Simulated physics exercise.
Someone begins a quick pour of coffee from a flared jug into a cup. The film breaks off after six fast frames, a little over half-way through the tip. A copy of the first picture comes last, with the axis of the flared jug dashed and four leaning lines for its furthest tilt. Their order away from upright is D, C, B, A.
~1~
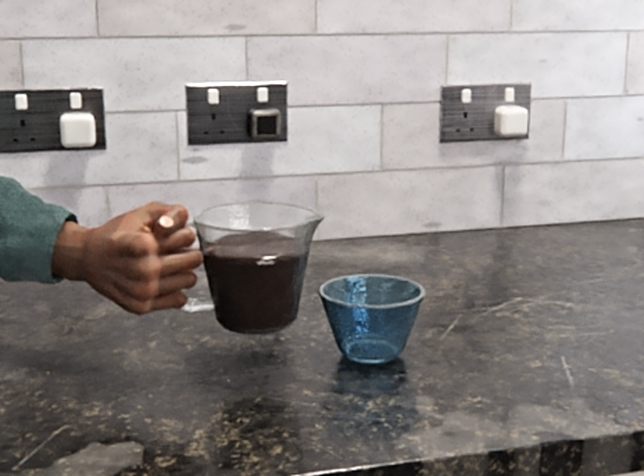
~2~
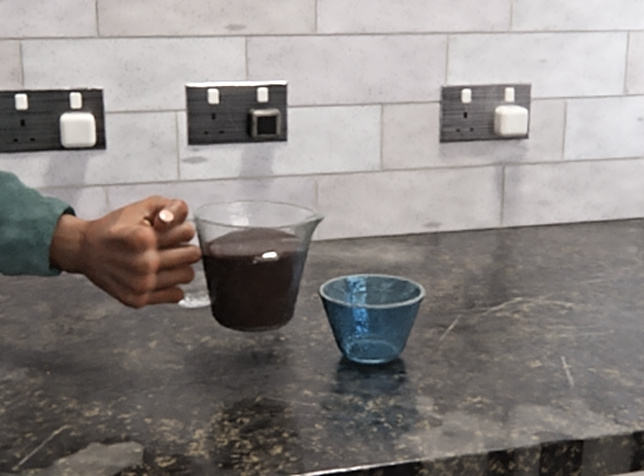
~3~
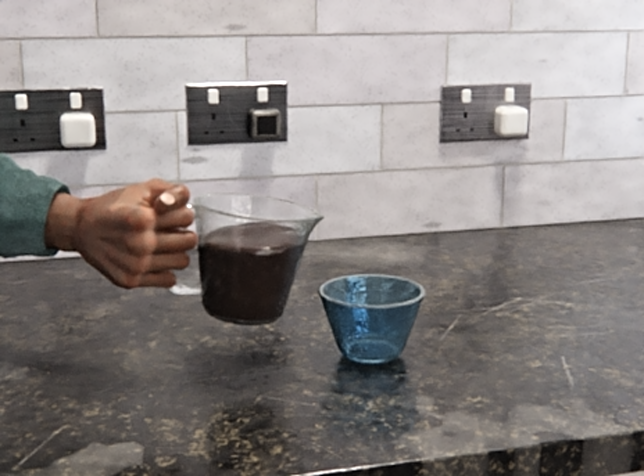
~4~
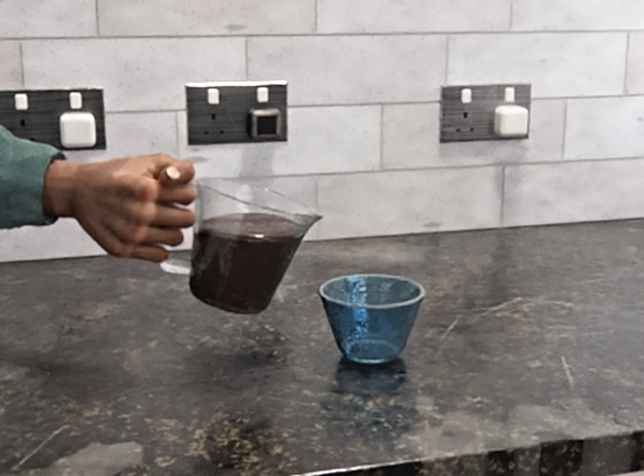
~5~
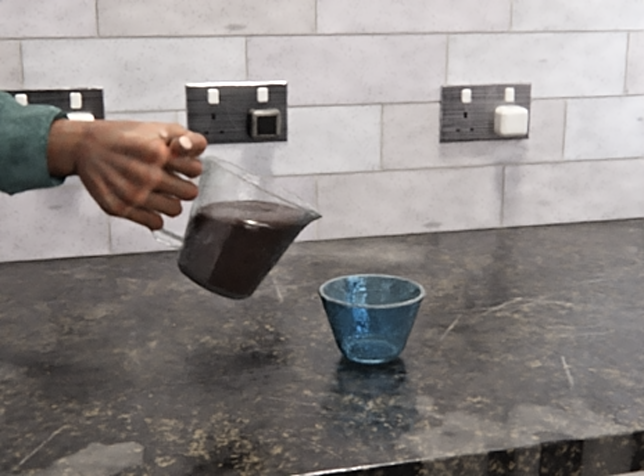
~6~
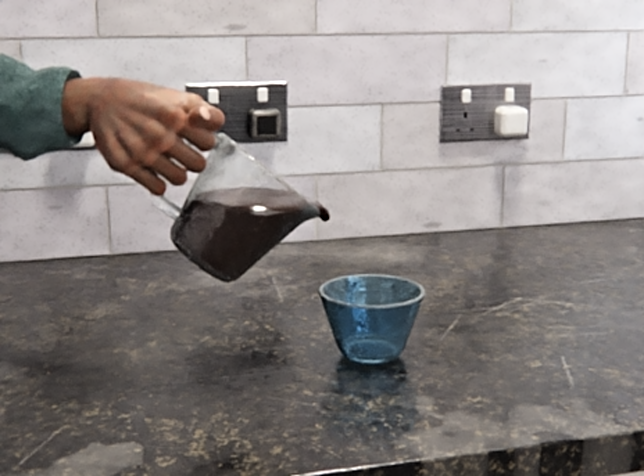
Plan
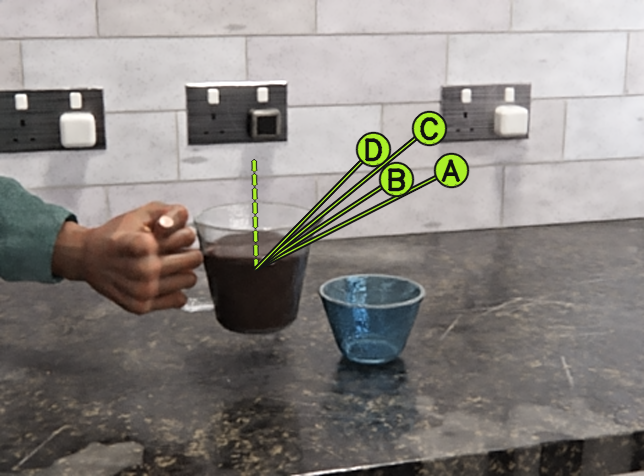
A hand in a green sleeve held a clear glass jug of dark coffee beside a small blue cup on a counter, then tilted it steadily to the right until coffee reached over the lip.
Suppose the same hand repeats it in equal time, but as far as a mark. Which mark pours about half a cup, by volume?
Choose C.
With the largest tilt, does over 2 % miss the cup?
Yes, it does.
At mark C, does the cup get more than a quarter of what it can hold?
Yes, it does.
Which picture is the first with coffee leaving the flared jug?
In picture 6.
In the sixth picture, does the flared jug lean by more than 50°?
No.
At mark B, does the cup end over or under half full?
Over half.
On the marked copy, A at (436, 177); B at (380, 187); C at (415, 138); D at (361, 161).
With A, the cup ends with about 72 % of what it can hold; 17 % of the coffee is spilt.
With B, the cup ends with about 69 % of what it can hold; 4 % of the coffee is spilt.
With C, the cup ends with about 50 % of what it can hold; 4 % of the coffee is spilt.
With D, the cup ends with about 33 % of what it can hold; 3 % of the coffee is spilt.
